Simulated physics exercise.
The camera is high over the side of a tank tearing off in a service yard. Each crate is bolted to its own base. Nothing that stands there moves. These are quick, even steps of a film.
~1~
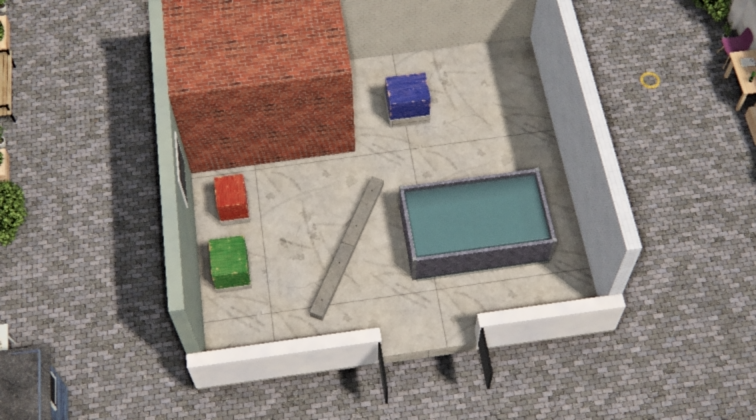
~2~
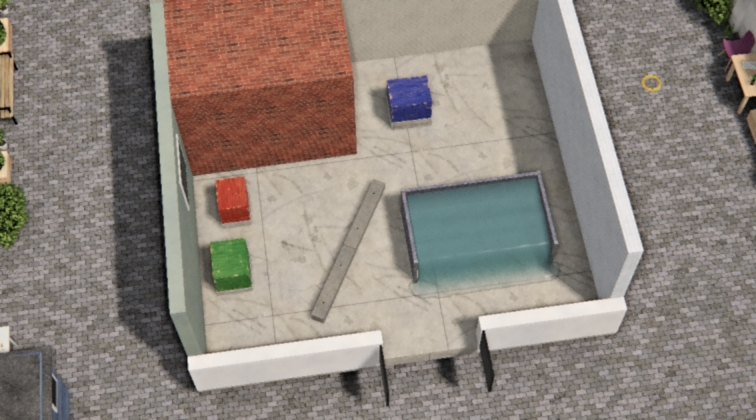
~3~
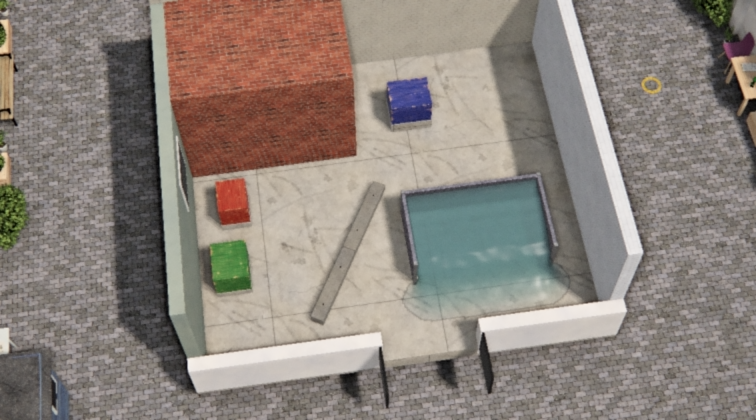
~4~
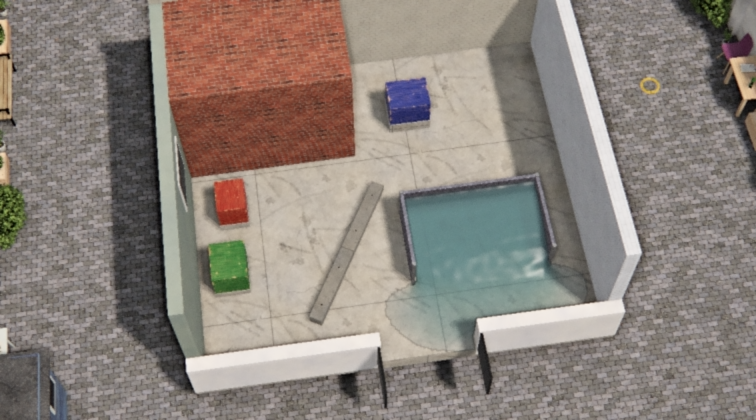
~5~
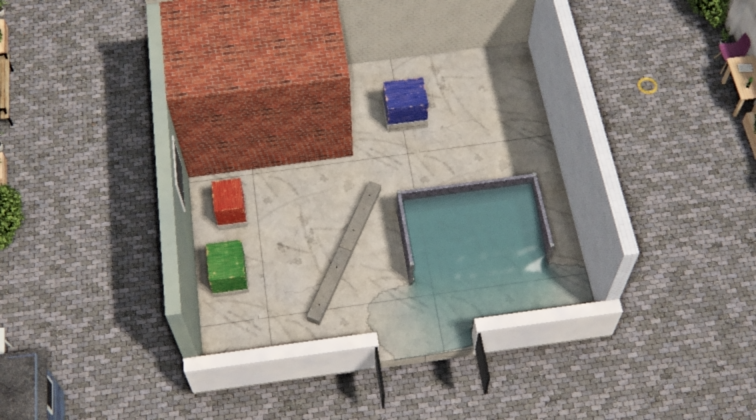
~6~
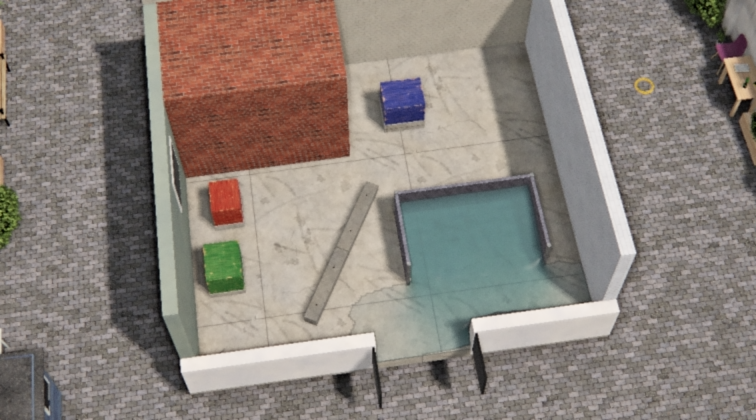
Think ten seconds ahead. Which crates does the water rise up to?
In the end: The blue crate keeps dry; the green crate keeps dry; the red crate keeps dry.
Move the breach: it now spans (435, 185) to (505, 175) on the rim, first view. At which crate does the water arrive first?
The crate marked blue.
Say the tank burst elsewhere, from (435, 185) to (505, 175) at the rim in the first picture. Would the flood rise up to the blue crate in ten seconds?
Then: Blue crate is topped.
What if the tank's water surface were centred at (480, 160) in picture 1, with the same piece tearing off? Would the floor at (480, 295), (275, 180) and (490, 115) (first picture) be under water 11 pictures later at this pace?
As listed: Flooded, clear, dry.
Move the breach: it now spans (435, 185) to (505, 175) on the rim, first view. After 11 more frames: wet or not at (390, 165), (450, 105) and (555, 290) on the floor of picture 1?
In that order: Flooded, flooded, free of water.
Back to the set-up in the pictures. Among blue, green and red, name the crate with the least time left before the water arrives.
The one in green.
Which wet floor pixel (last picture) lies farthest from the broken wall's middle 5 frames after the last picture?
Close to (294, 360).
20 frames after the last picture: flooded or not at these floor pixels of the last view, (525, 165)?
At that place: Wet.
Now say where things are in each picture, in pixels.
In the first frame, the tank at (477, 216) is whole and still.
In the second frame, water pours out at (484, 264) and has run to (556, 265).
In the third frame, the front is at (565, 278), out from the gap at (483, 267).
In the fourth frame, the front is at a hidden place, out from the gap at (482, 268).
In the fifth frame, the front is at a hidden place, out from the gap at (479, 268).
In the sixth frame, the front is at a hidden place, out from the gap at (476, 269).
A moment on, water covers 20 % of the floor; the blue crate not reached, the green crate not reached, the red crate not reached.
Next, water covers 25 % of the floor; the blue crate not reached, the green crate not reached, the red crate not reached.
Then, water covers 45 % of the floor; the blue crate not reached, the green crate water round its plinth, the red crate not reached.
Later, water covers 65 % of the floor; the blue crate water round its plinth, the green crate water round its plinth, the red crate water round its plinth.
In the end, water covers 95 % of the floor; the blue crate stayed above the water, the green crate stayed above the water, the red crate stayed above the water.
